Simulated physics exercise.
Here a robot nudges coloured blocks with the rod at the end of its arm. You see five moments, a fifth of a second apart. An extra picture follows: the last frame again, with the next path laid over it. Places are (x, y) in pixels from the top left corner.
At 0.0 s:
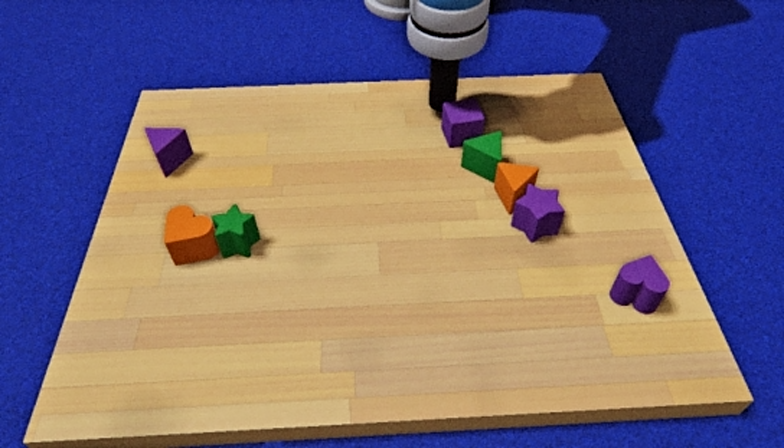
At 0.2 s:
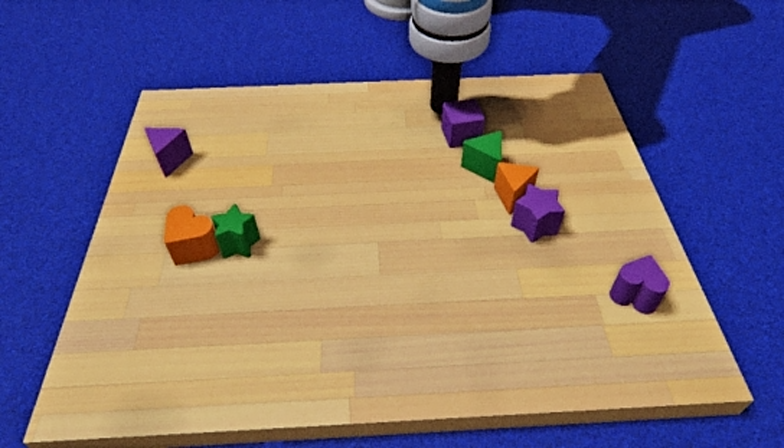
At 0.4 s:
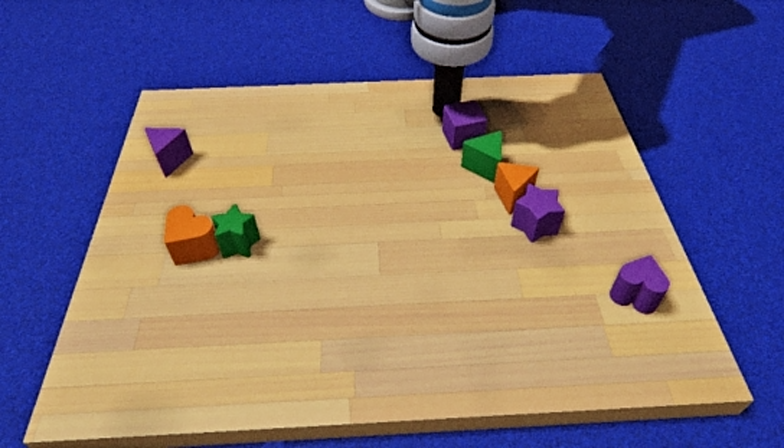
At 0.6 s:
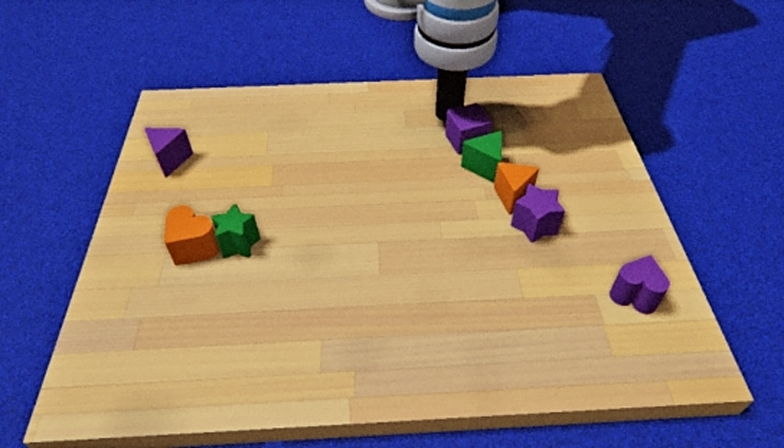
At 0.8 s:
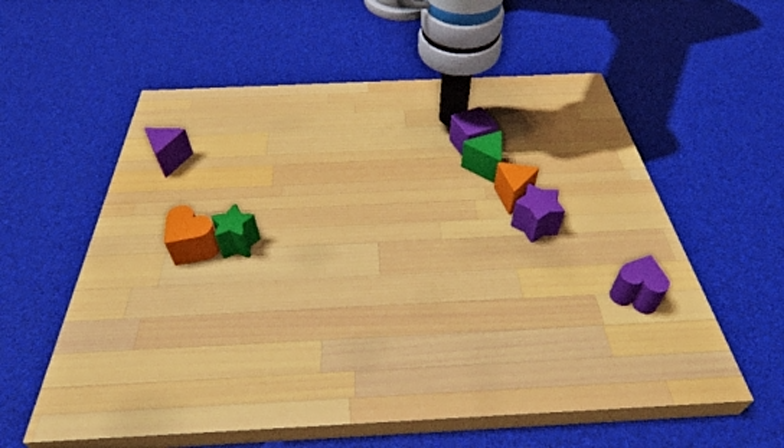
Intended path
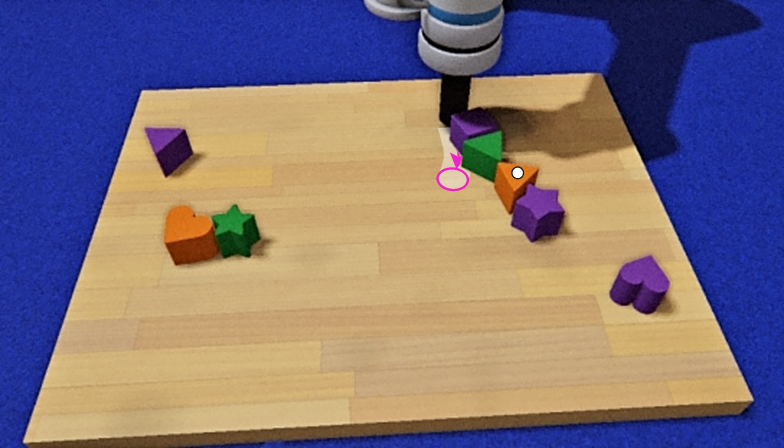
On a wooden board, a robot arm's rod nudging a purple block slightly right and down against a green triangle.
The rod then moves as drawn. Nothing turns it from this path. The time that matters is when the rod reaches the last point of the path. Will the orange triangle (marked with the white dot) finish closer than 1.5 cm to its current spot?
I believe so.
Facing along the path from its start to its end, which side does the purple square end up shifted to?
Answer: Left.
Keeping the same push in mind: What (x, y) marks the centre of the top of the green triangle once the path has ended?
Roughly at (526, 160).
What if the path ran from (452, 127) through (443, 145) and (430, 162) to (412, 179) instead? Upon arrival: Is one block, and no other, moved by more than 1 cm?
Going by the path, no.
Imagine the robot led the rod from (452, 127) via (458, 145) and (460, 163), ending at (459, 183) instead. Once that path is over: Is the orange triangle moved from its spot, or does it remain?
The orange triangle changes place.
The line goes from (452, 127) via (457, 144) and (458, 161), ending at (453, 179); the dot is on the orange triangle.
On the path given first. Halfway along, rod at (459, 144); purple square at (490, 141), turned 30° anticlockwise; green triangle at (515, 158), turned 35° anticlockwise; orange triangle at (519, 177).
At the end, rod at (454, 170); purple square at (495, 146), turned 45° anticlockwise; green triangle at (526, 160), turned 40° anticlockwise; orange triangle at (519, 179), turned 15° anticlockwise.
